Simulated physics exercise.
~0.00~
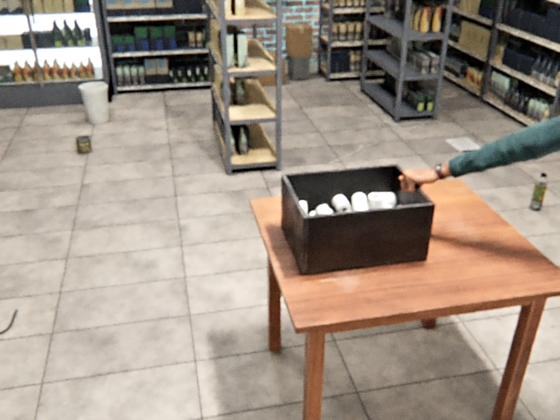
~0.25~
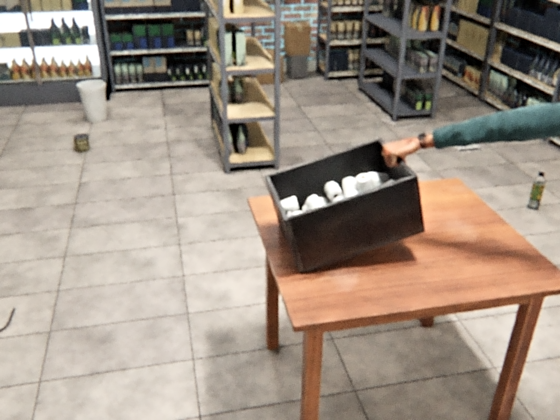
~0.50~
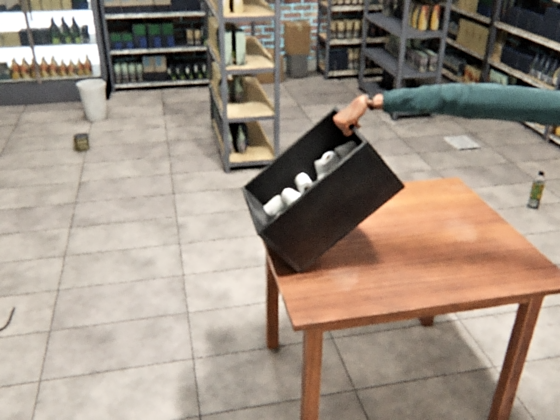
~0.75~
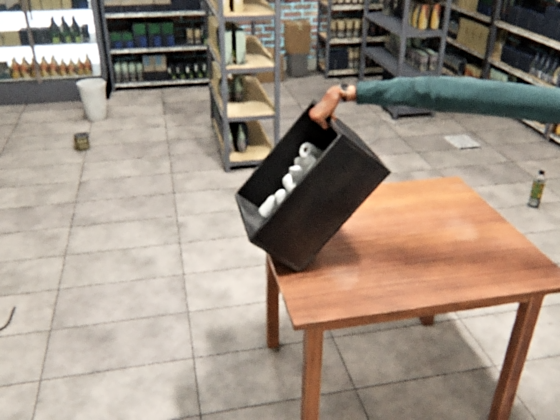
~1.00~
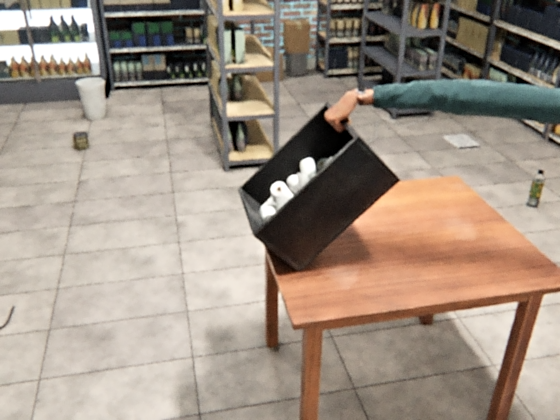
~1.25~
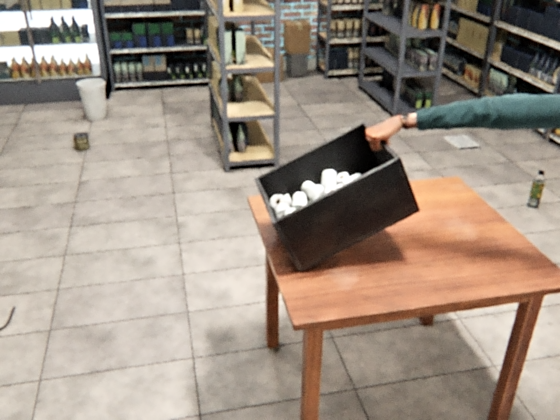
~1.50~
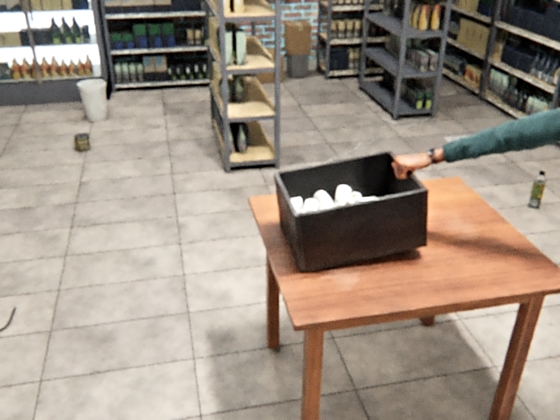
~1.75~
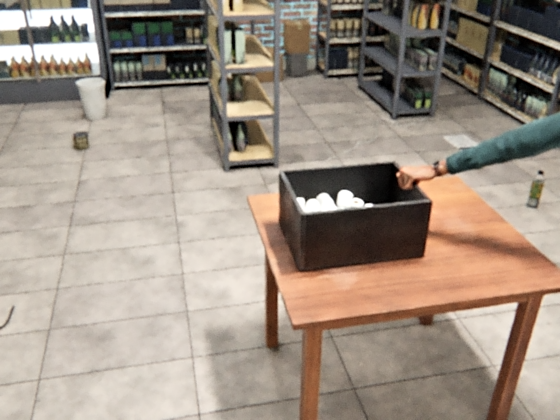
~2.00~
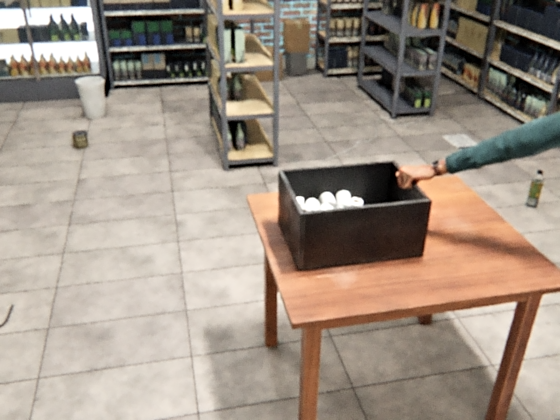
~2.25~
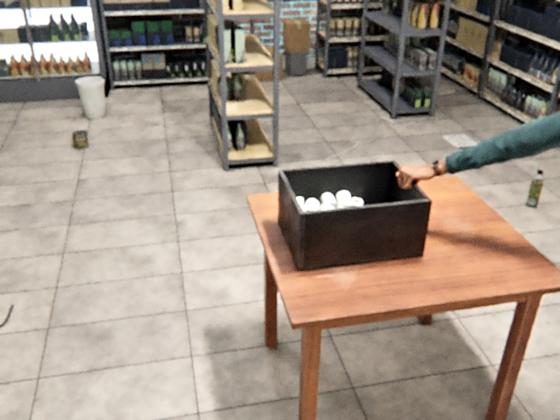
The video shows a hand in a teal sleeve tilting a black basket of white paper rolls steeply to the left on a wooden table in a store, then lowering it flat again, with the rolls shifting but staying inside.
